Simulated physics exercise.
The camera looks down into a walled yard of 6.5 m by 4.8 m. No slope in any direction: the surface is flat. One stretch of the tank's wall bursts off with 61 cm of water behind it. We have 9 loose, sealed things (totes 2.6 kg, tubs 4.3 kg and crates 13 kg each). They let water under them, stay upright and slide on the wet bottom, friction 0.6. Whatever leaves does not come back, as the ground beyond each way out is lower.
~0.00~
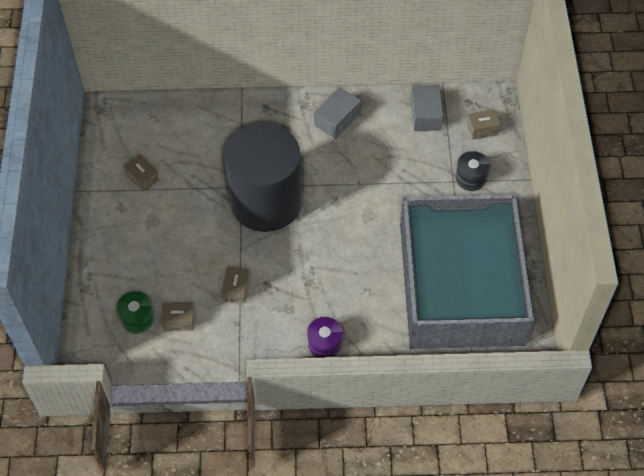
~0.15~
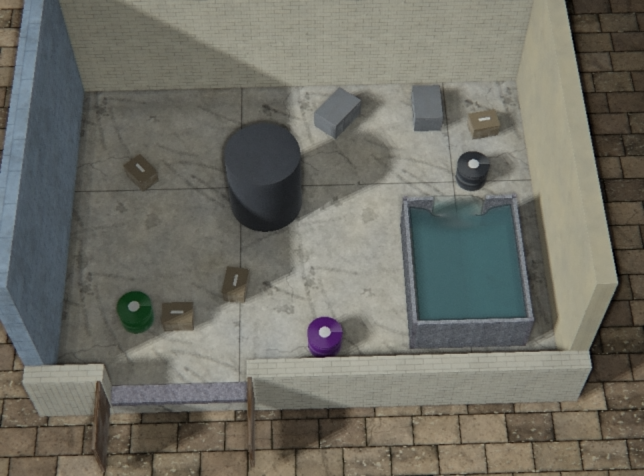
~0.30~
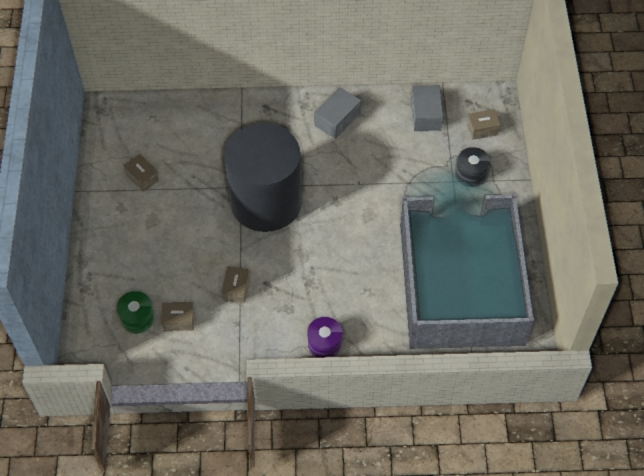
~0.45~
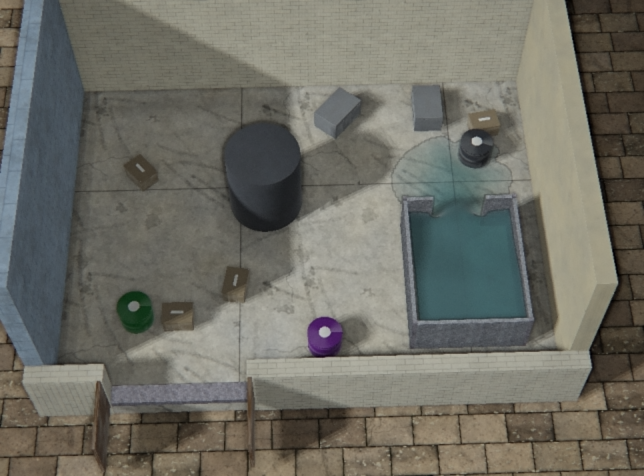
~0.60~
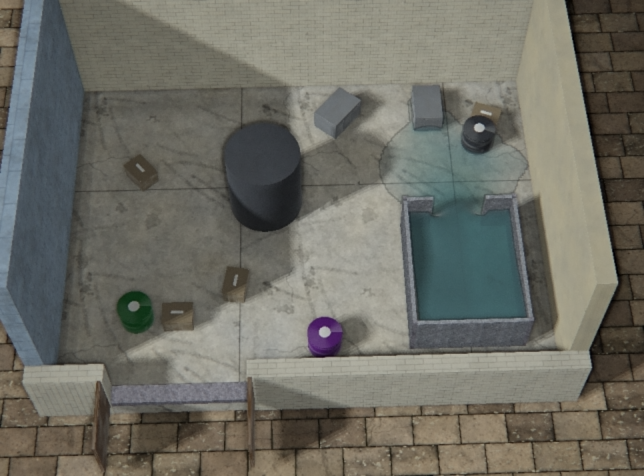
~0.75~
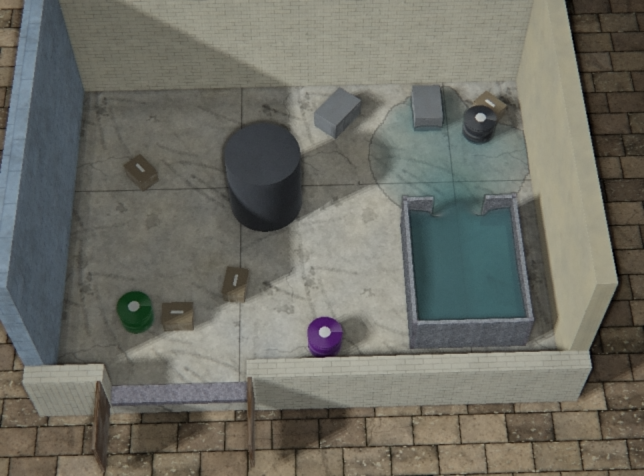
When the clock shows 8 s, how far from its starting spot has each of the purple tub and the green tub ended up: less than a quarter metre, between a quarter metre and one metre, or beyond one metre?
Result: The purple tub is likely to keep to its spot, the green tub is likely to be shunted a moderate way.
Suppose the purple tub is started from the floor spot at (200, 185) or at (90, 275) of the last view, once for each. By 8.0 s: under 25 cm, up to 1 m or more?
Spot one - it is swept away; spot two - it is swept away.
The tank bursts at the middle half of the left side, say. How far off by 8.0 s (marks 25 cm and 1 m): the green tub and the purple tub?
In that case the green tub winds up well away while the purple tub winds up well away.
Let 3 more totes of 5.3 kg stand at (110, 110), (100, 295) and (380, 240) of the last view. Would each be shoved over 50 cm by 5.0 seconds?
Going one by one: Too far, not far enough, not far enough.
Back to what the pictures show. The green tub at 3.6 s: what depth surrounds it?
The depth there is around 0 cm.
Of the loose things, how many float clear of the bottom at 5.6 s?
5.
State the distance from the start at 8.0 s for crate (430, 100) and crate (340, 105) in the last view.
In turn: 500 cm, 400 cm.
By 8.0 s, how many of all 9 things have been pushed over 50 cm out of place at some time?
Result: 5.
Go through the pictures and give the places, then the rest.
The first frame shows the purple tub at (325, 332), on the bottom; the green tub at (134, 306), on the bottom; 2.4 m2 under water; 0 of 9 have shifted.
The second frame shows the purple tub at (325, 332) rests on the ground; the green tub at (134, 306) rests on the ground; 2.8 m2 under water; 0 of 9 have shifted.
The third frame shows the purple tub at (325, 332), on the bottom; the green tub at (134, 306), on the bottom; water covers 3.3 m2; 1 of 9 have shifted.
The fourth frame shows the purple tub at (325, 332), on the bottom; the green tub at (134, 306), on the bottom; 4.1 m2 under water; 1 of 9 have shifted.
The fifth frame shows the purple tub at (325, 332) rests on the ground; the green tub at (134, 306) rests on the ground; 5.1 m2 under water; 2 of 9 have shifted.
The sixth frame shows the purple tub at (325, 332) rests on the ground; the green tub at (134, 306), on the bottom; 6.2 m2 under water; 2 of 9 have shifted.
After 1.6 s the purple tub is near (325, 332), 0.0 m from its start, aground; the green tub is near (134, 306), 0.0 m from its start, aground; 0 of 9 are out; 3 afloat.
After 3.6 s the purple tub is near (325, 332), 0.0 m from its start, aground; the green tub is near (134, 306), 0.0 m from its start, aground; 0 of 9 are out; 3 afloat.
After 5.6 s the purple tub is near (325, 332), 0.0 m from its start, aground; the green tub is near (134, 306), 0.0 m from its start, aground; 0 of 9 are out; 5 afloat.
After 8.0 s the purple tub is near (325, 332), 0.0 m from its start, aground; the green tub is near (151, 335), 0.5 m from its start, afloat; 0 of 9 are out; 5 afloat.
